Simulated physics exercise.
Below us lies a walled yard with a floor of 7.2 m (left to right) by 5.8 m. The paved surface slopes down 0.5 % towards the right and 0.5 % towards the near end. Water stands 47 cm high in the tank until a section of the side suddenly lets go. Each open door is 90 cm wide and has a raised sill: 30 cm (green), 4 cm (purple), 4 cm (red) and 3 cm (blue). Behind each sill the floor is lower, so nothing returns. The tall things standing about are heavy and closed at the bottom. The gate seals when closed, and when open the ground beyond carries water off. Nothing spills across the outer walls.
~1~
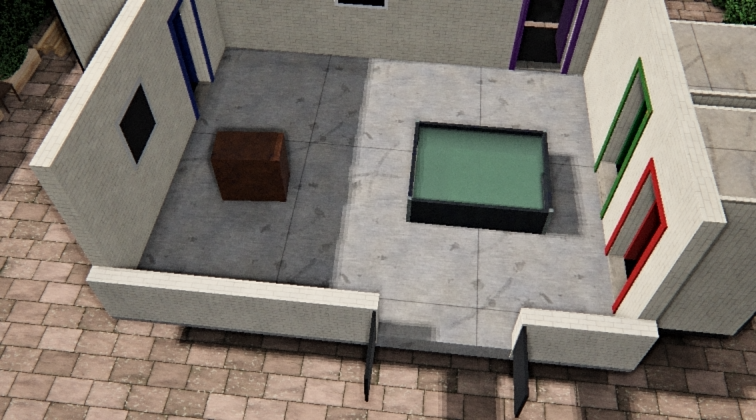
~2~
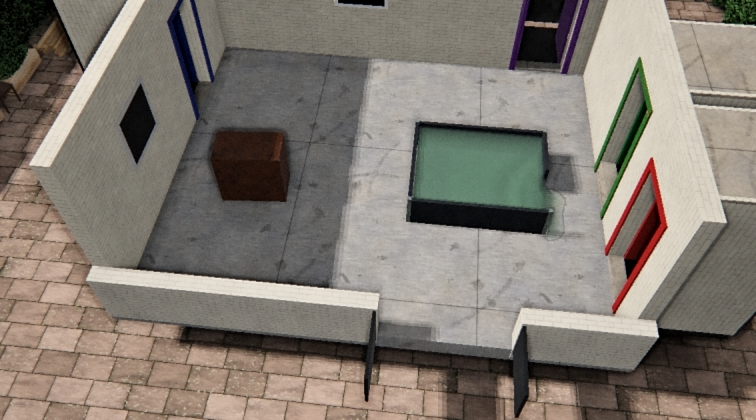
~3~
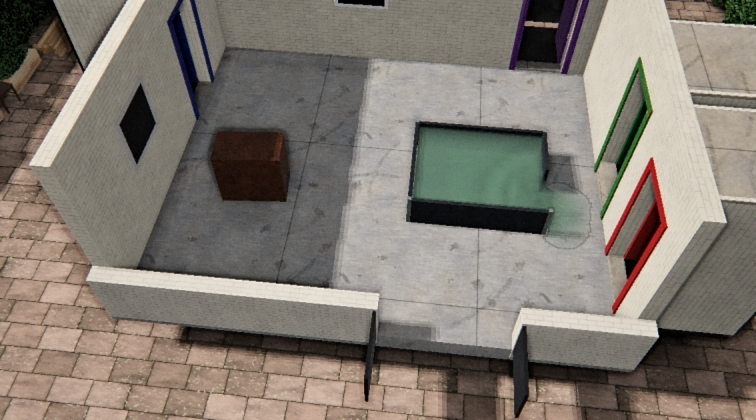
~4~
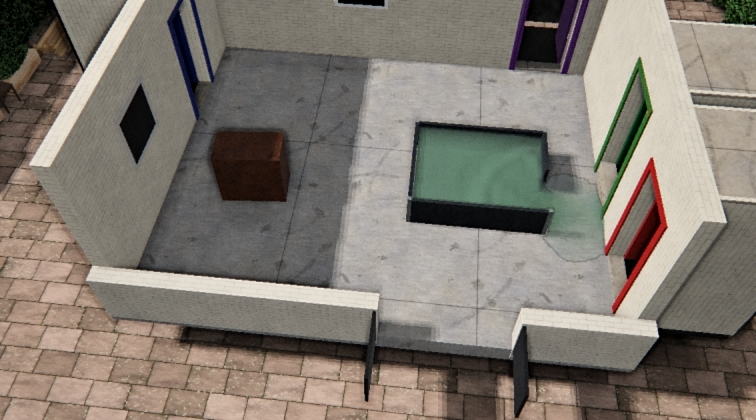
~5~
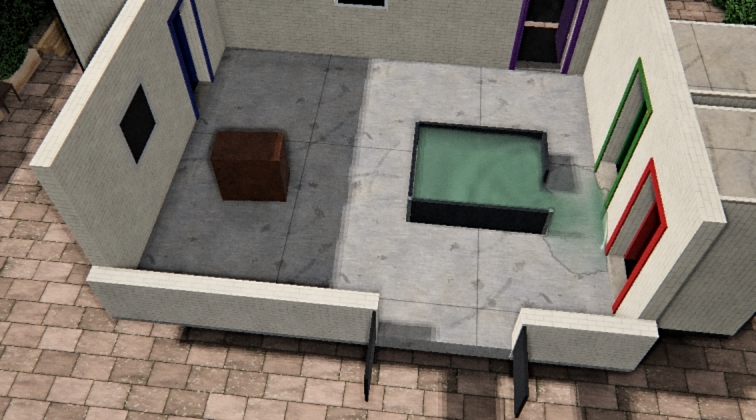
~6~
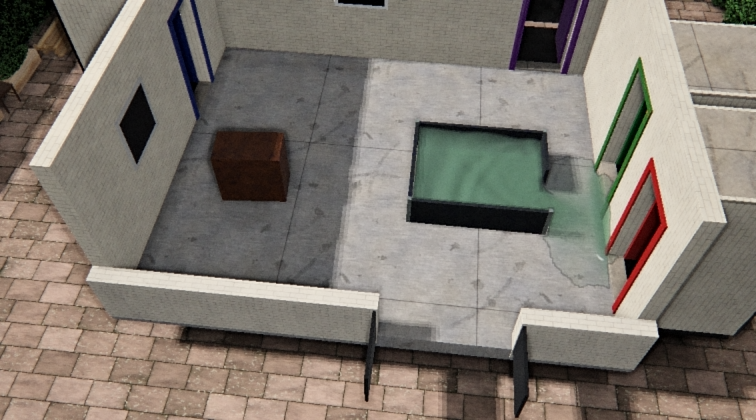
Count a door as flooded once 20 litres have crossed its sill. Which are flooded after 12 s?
Door by door: At the green door it stays under the limit; at the purple door it exceeds the limit; at the red door it goes over the limit; at the blue door it keeps below the limit.
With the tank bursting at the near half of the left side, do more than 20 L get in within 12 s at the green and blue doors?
Against that limit: Green under, blue over.
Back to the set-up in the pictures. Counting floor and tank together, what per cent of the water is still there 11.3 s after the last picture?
Roughly 78 in a hundred.
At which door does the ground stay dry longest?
Last comes the blue one.
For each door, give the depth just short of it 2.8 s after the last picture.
Depths in cm: Green 16, purple 12, red 10, blue 0.
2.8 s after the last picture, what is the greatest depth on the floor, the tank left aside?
Up to some 23 cm.
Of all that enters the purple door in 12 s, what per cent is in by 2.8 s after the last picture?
About 30 per cent.
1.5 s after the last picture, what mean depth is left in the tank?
About 29 cm.
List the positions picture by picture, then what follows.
Still water, 47 cm deep, in the tank at (480, 167), in the first frame.
The front is at (556, 236), 0.5 m from the gap at (542, 204); 0.2 m2 of floor is under water; 47 cm left at the back of the tank, in the second frame.
The front is at (582, 200), 0.8 m from the gap at (542, 205); 0.7 m2 of floor is under water; 47 cm left at the back of the tank, in the third frame.
The front is at (603, 246), 1.1 m from the gap at (542, 206); 1.2 m2 of floor is under water; 47 cm left at the back of the tank, in the fourth frame.
Water pours out at (542, 206) and has run 1.3 m, to (605, 266); typically 8 cm deep outside, 47 cm at the tank's back, in the fifth frame.
Water pours out at (542, 205) and has run 1.6 m, to (607, 282); typically 8 cm deep outside, 47 cm at the tank's back, in the sixth frame.
Then, 0.7 s after the last picture water covers 10 % of the floor and is deepest (38 cm) near (596, 222); green door 24 cm at the sill, 1 L in, purple door not reached, red door 13 cm at the sill, 9 L in, blue door not reached.
Then, 1.5 s after the last picture water covers 20 % of the floor and is deepest (34 cm) near (596, 222); green door 24 cm at the sill, 4 L in, purple door not reached, red door 13 cm at the sill, 40 L in, blue door not reached.
Then, 2.8 s after the last picture water covers 30 % of the floor and is deepest (23 cm) near (596, 222); green door 16 cm at the sill, 5 L in, purple door 12 cm at the sill, 37 L in, red door 10 cm at the sill, 77 L in, blue door not reached.
Then, 6.3 s after the last picture water covers 70 % of the floor and is deepest (14 cm) near (609, 332); green door 10 cm at the sill, 5 L in, purple door 8 cm at the sill, 106 L in, red door 7 cm at the sill, 120 L in, blue door not reached.
Then, 11.3 s after the last picture water covers 95 % of the floor and is deepest (8 cm) near (611, 344); green door 6 cm at the sill, 5 L in, purple door 4 cm at the sill, 121 L in, red door 5 cm at the sill, 136 L in, blue door 2 cm at the sill, 0 L in.
